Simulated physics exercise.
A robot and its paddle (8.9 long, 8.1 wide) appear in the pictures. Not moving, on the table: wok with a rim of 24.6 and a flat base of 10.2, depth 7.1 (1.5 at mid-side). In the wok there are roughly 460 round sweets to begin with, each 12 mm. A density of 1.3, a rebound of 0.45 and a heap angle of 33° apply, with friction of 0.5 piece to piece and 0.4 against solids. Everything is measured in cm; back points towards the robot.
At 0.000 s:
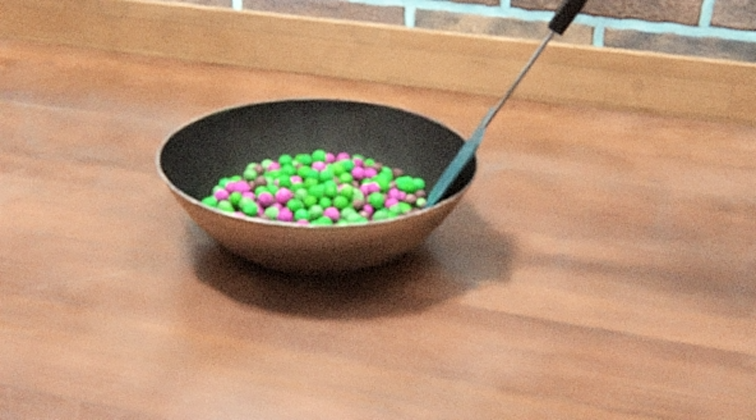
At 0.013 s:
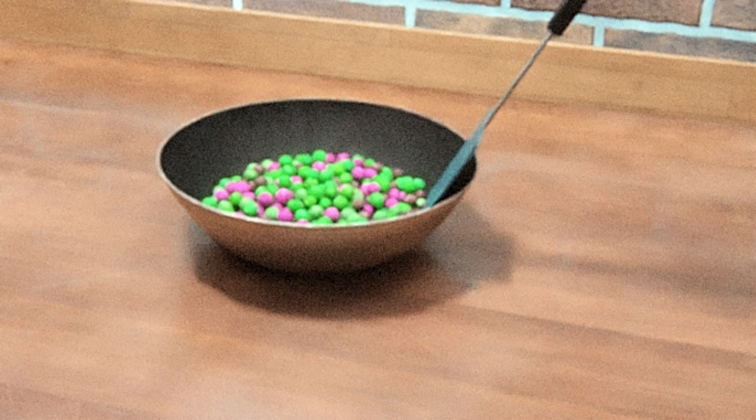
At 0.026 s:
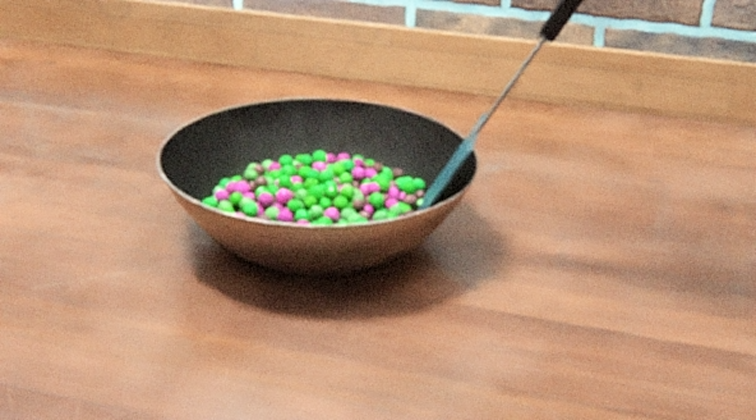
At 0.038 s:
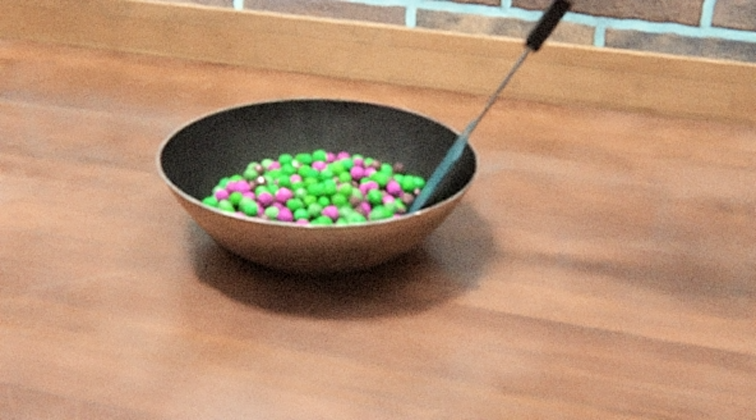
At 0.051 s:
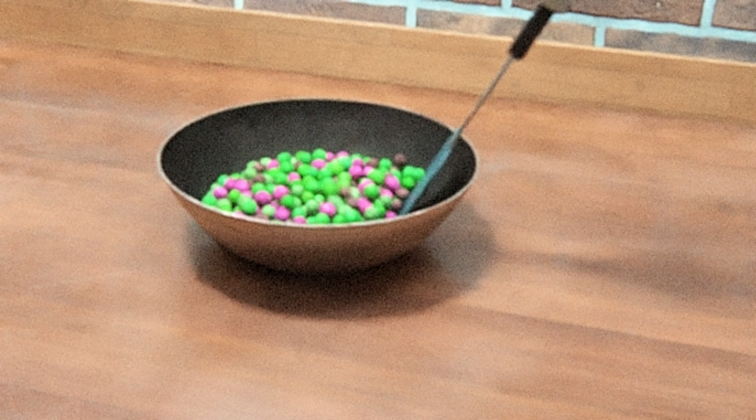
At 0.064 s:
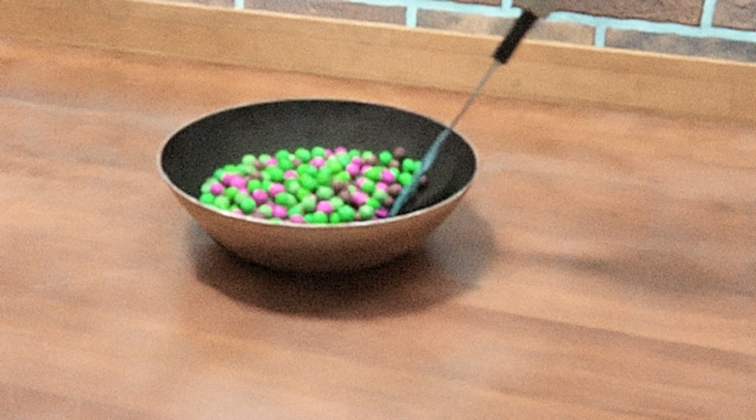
A wooden counter with a low wooden ledge and a brick wall with pale blue joints behind it is seen from slightly above by a still camera. A dark wok with a brownish outside holds a heap of small green, pink and brownish round sweets, with a blue-grey paddle leaning in at its right side. The paddle, its dark handle raised to the upper right, stays almost still, then slides left, nudging the sweets slightly leftward while the wok stays put.
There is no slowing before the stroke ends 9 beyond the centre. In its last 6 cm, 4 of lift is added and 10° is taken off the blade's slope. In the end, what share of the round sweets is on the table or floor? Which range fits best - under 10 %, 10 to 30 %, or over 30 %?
The range that fits: Over 30 %.
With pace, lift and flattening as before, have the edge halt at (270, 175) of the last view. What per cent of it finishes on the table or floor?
Something near 5 in a hundred.
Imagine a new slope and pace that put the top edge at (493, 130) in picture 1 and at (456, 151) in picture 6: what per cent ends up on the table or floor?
35 per cent.
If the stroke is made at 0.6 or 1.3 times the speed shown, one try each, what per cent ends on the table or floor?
Around 30 per cent, then around 45 per cent, would end on the table or floor.
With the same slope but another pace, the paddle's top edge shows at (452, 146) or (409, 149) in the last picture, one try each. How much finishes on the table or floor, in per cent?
About 35 and 45 percent.
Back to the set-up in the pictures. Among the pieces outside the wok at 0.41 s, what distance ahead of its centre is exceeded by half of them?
20 cm.
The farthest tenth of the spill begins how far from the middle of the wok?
Radial distance: Approx. 45 cm.
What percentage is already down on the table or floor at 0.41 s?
My estimate is roughly 10 %.
After 0.12 s, sloping 62°, highest piece 6 above the table; 457 in the wok.
After 0.18 s, sloping 59°, highest piece 9 above the table; 457 in the wok.
After 0.41 s, sloping 52°, highest piece 15 above the table; 281 in the wok, 40 on the table or floor, 136 on the blade or in flight.
After 1.46 s, sloping 52°, highest piece 5 above the table; 281 in the wok, 176 on the table or floor.
In the end, 281 in the wok, 176 on the table or floor. That is 39 % on the table or floor.
